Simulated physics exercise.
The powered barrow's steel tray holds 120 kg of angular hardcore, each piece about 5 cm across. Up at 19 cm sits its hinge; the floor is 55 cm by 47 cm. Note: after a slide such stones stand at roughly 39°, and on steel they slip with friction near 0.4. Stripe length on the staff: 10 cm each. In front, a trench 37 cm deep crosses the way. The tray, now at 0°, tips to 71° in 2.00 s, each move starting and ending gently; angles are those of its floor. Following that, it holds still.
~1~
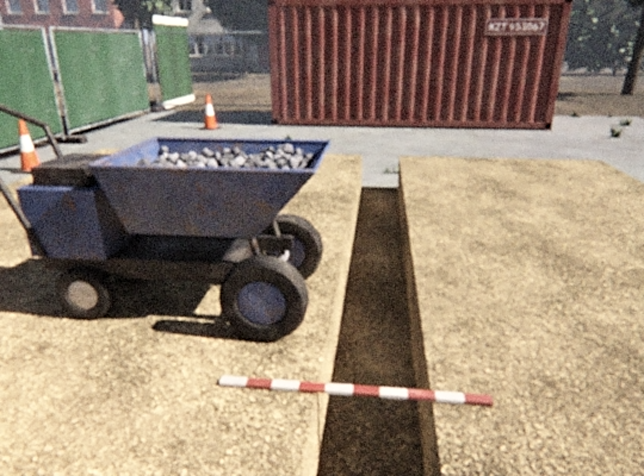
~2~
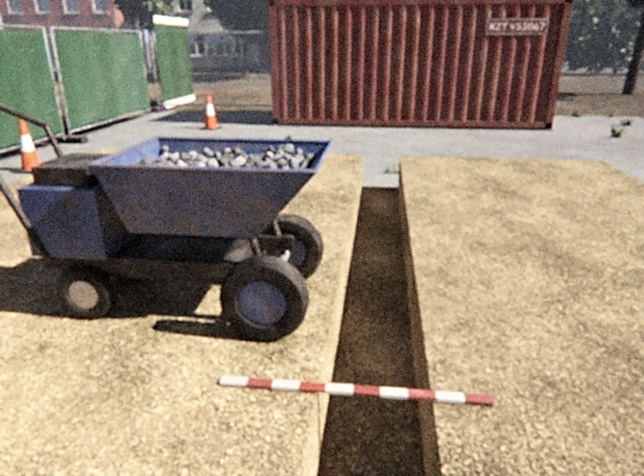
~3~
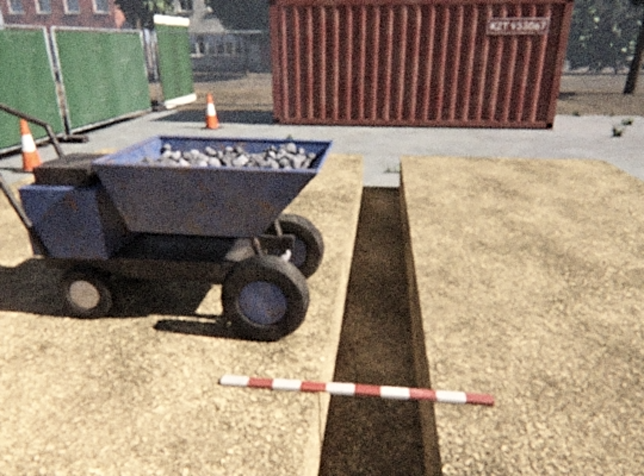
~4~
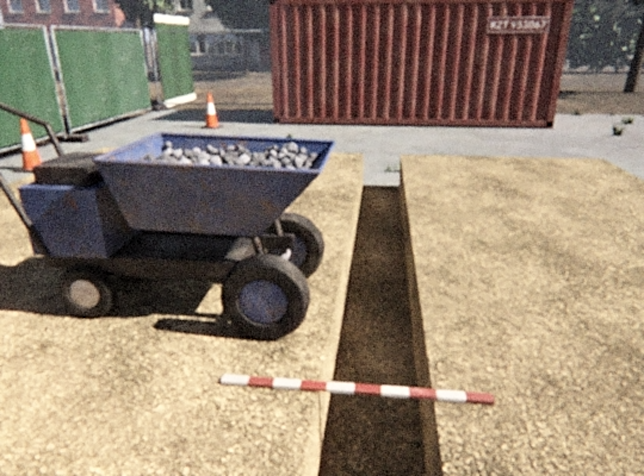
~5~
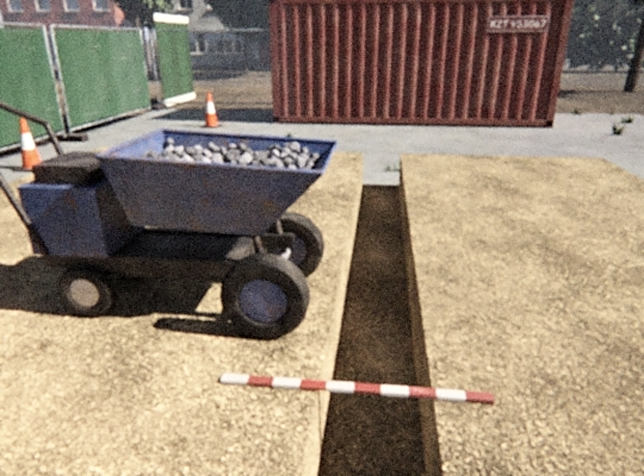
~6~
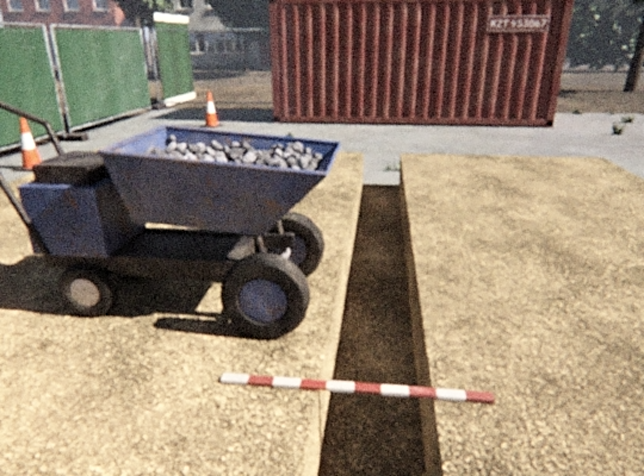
On a sunlit site of pale, gritty ground, seen from slightly above by a steady camera, a narrow dark trench runs away from the viewer. A blue powered barrow loaded with grey stones stands at left, a red-and-white staff lies across the trench, and green fencing, orange cones and a rust-red container stand behind. The barrow's tray tilts very slightly, its wheels staying put.
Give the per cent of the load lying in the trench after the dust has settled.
Close to 54 in every hundred.
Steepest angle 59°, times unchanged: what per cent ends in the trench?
In that case some 15 per cent.
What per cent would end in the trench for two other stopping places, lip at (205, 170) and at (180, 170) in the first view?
100 % and 55 %.
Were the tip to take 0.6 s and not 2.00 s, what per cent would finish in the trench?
That works out at about 30 in a hundred.
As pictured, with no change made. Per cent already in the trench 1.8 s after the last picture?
About 5 per cent by then.
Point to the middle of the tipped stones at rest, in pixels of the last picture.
At about pixel (415, 346) in the last view.
Then, 1.2 s after the last picture the floor is at 60°, 100 % in the tray; the foremost stones are at (403, 247).
Then, 1.8 s after the last picture the floor is at 71°, 66 % in the tray, 7 % in the trench, 27 % past the trench; the foremost stones are at (509, 319).
Then, 2.2 s after the last picture the floor is at 71°, 37 % in the tray, 16 % in the trench, 47 % past the trench; the foremost stones are at (571, 316).
Then, 4.1 s after the last picture the floor is at 71°, 0 % in the tray, 54 % in the trench, 46 % past the trench; the foremost stones are at (596, 336).
